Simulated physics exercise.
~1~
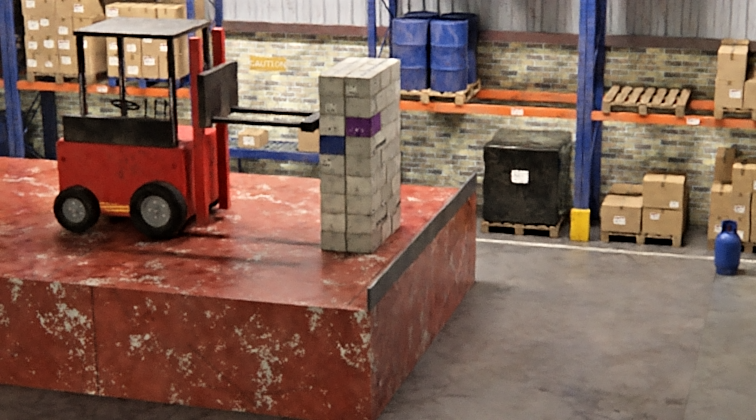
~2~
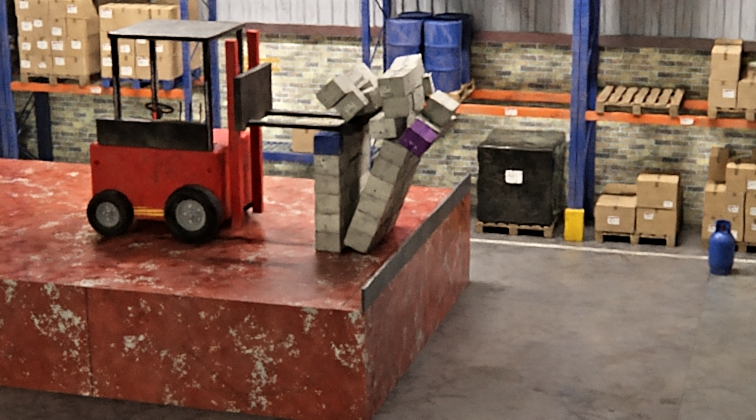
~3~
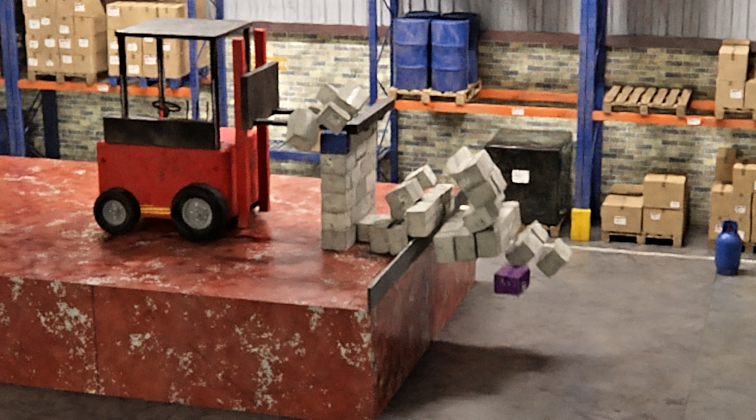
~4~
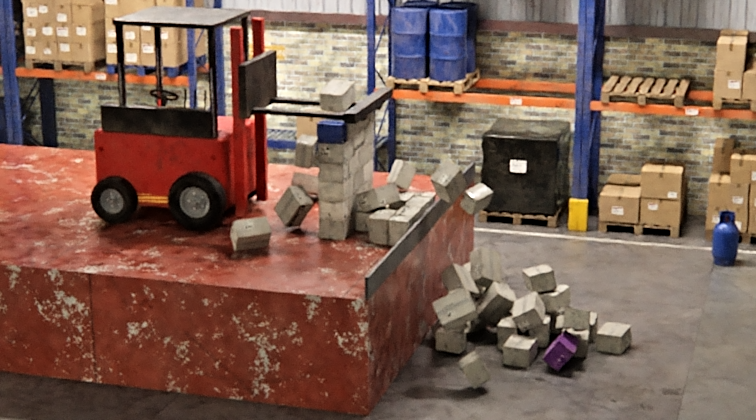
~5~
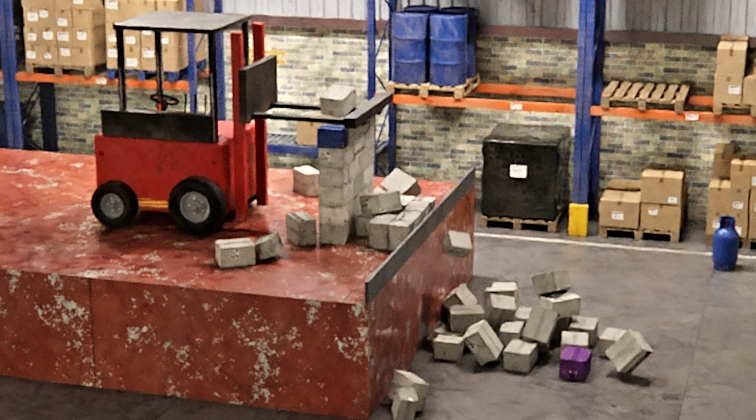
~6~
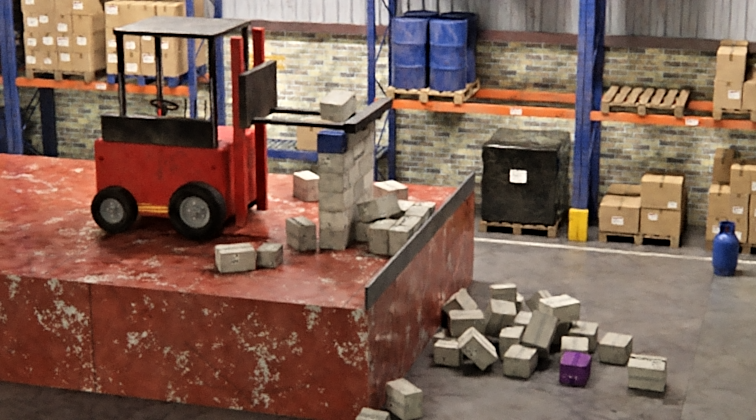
Warehouse platform with a red forklift pushing a beam through stacked grey blocks, many tumbling over the edge, a short column standing.
